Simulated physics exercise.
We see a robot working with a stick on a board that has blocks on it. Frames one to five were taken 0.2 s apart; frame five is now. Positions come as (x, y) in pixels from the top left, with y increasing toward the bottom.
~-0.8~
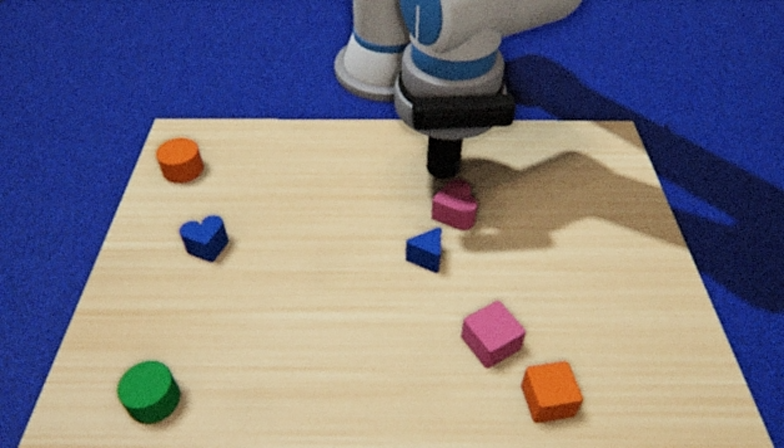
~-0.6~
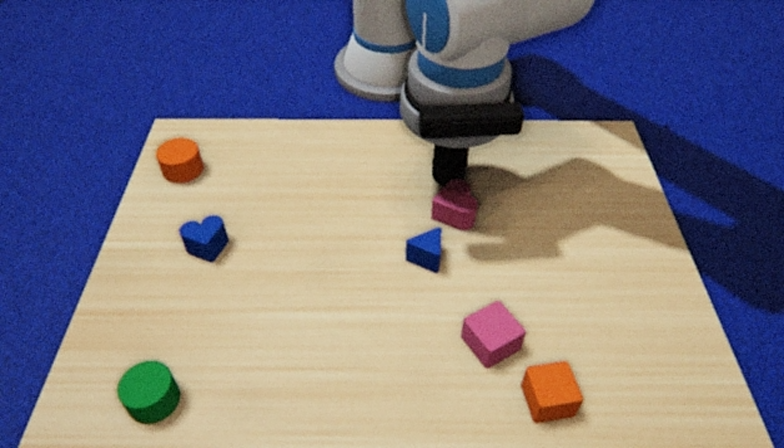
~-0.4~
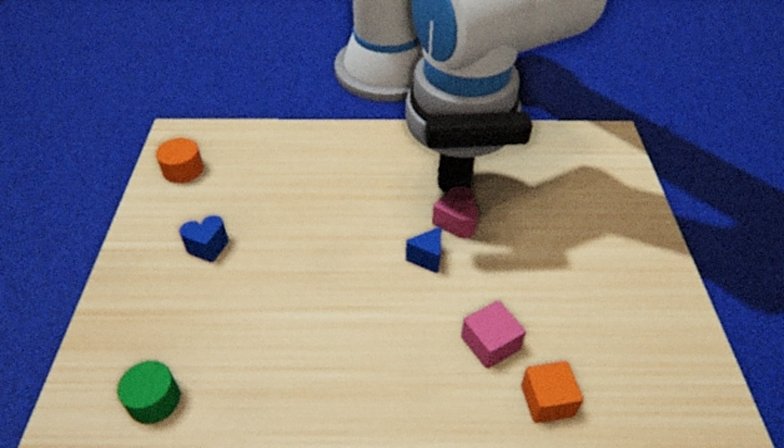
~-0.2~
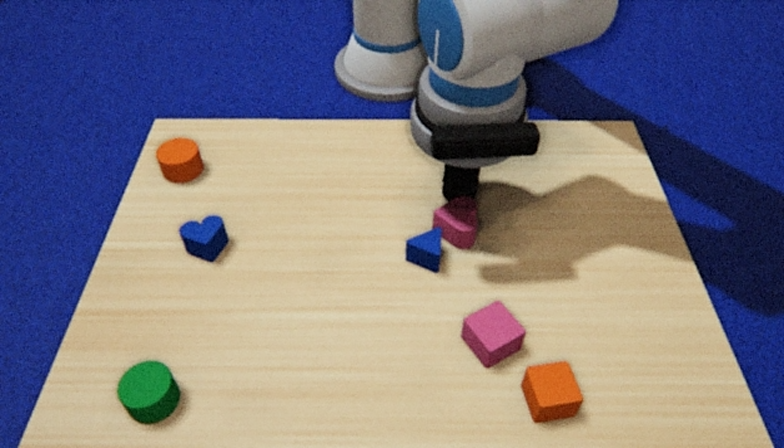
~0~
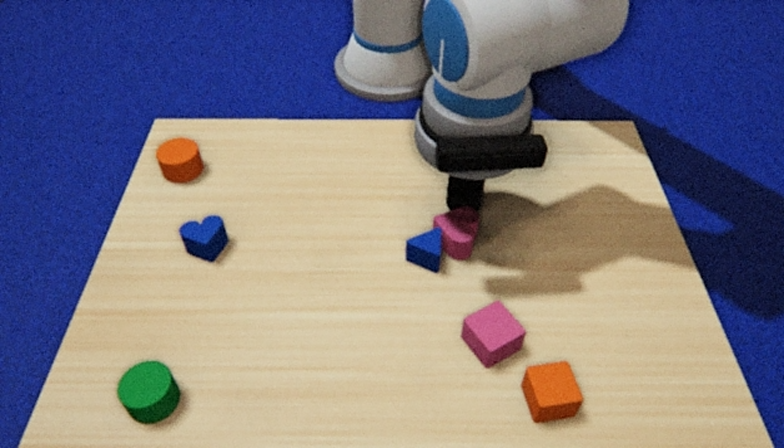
On a wooden board, a robot arm with a black stick nudging a pink heart block slightly downward beside a blue triangular block.
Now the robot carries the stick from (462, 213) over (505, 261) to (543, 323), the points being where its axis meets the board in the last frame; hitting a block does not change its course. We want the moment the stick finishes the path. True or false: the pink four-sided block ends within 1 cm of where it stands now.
The claim holds.
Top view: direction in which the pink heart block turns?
If we look at it from overhead, the pink heart block pivots clockwise.
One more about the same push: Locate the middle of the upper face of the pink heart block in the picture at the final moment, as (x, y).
The answer is (467, 244).
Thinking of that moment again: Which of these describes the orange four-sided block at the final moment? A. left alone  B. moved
I'll go with A - left alone.
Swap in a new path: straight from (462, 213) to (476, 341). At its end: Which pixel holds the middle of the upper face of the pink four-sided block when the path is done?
My best guess is (506, 360).
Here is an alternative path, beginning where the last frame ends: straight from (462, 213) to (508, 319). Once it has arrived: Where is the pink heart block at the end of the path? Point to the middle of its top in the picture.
Around (455, 263).
What follows on the original path. One third of the way, stick (493, 236); pink heart block (466, 241), turned 75° clockwise.
Two thirds of the way, stick (520, 273); pink heart block (467, 244), turned 80° clockwise.
At the end, stick (545, 315); pink heart block (467, 244), turned 80° clockwise; pink four-sided block unmoved; orange four-sided block unmoved.
